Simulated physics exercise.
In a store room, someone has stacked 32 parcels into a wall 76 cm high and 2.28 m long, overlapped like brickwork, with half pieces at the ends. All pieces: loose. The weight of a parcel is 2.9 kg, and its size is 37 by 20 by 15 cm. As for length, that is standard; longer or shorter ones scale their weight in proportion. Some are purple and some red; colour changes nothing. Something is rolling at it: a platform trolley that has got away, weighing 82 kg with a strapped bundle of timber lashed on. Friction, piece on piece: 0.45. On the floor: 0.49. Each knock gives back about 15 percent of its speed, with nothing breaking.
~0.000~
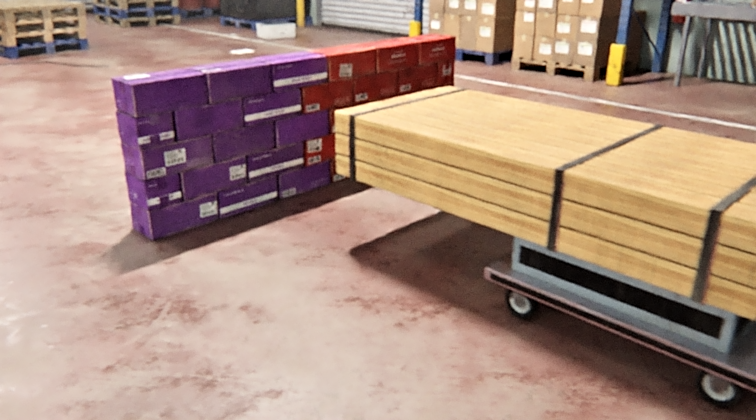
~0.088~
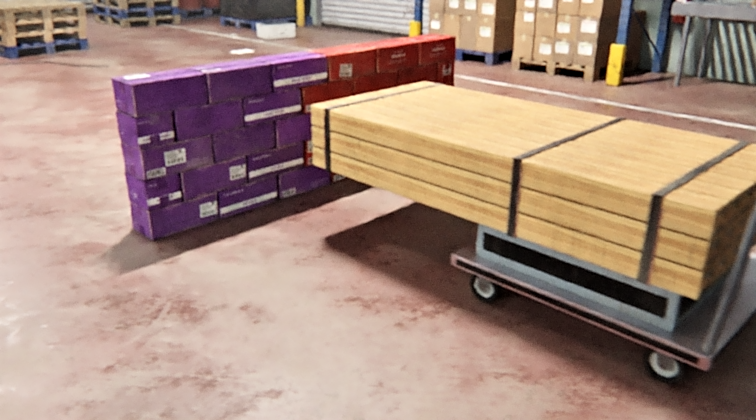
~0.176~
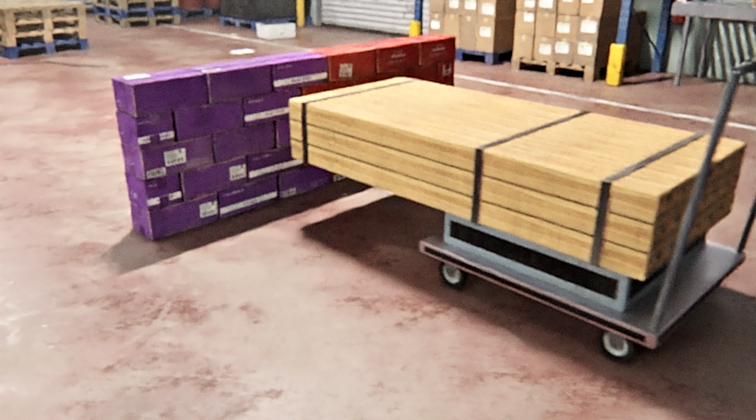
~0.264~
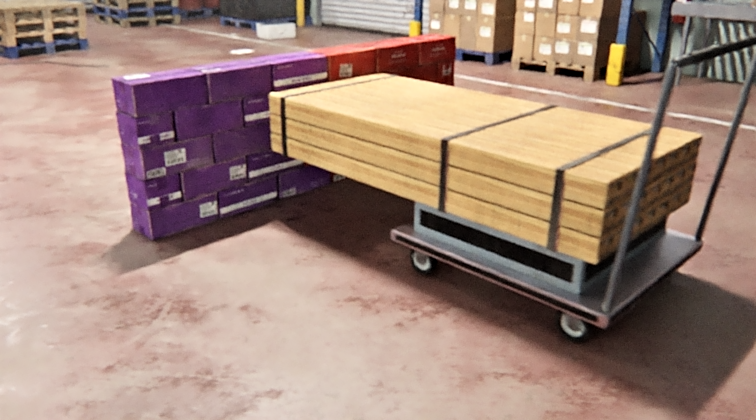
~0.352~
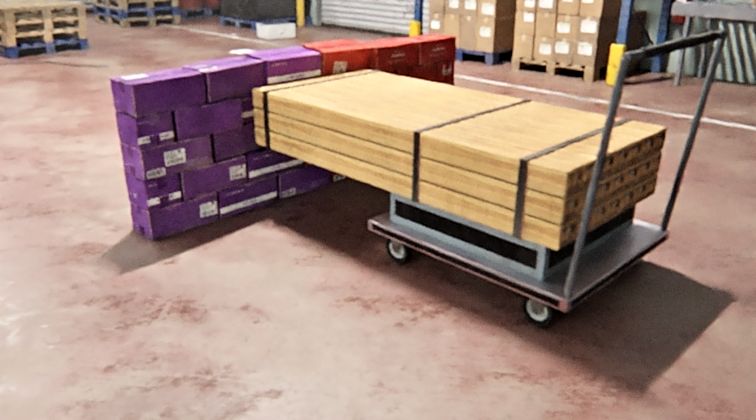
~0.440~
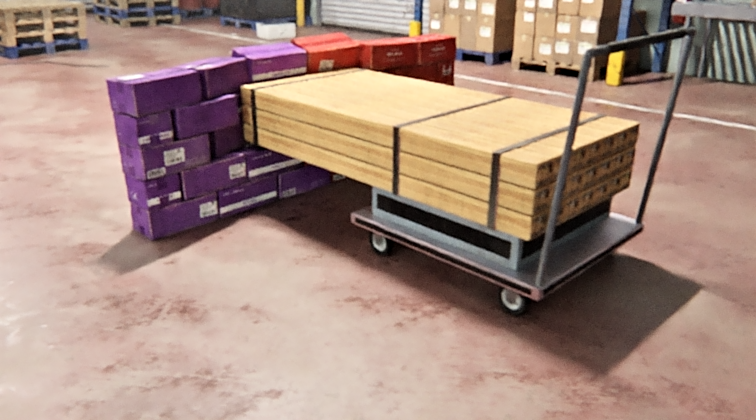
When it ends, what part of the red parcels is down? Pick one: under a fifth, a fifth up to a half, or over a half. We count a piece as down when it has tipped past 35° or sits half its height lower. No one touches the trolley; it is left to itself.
A fifth up to a half.
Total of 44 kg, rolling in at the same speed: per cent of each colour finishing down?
Down at the end: Purple 50 per cent, red 30 per cent.
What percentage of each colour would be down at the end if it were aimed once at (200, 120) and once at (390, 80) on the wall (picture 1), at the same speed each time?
For purple it's 60 then 10 per cent, for red 0 then 60 per cent.
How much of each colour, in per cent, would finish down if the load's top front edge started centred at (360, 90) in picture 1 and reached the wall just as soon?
You'd end up with purple at 70 per cent down and red at 30 per cent.
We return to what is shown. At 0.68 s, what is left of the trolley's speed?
Its speed is around 1.1 m/s.
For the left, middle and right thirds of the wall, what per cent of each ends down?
Left 40 %, middle 60 %, right 20 %.
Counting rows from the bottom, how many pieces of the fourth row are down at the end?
The number that finish down is 4.
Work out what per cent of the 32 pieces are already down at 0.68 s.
20 per cent.
Around 0.68 s, load 44 cm past the wall's line, still rolling; 4 of the 17 red parcels down (7 of 32 in all colours); top red parcel unmoved; top purple parcel tipped 20°, 50 mm lower.
Around 1.22 s, load 98 cm past the wall's line, still rolling; 5 of the 17 red parcels down (12 of 32 in all colours); top red parcel unmoved; top purple parcel on its side.
Finally (3.1 s), load 1.12 m past the wall's line, stopped; 5 of the 17 red parcels down (12 of 32 in all colours); top red parcel unmoved; top purple parcel upside down. That is 29 per cent. Seen by the last camera, middles, top red parcel near (428, 49), top purple parcel near (36, 164).
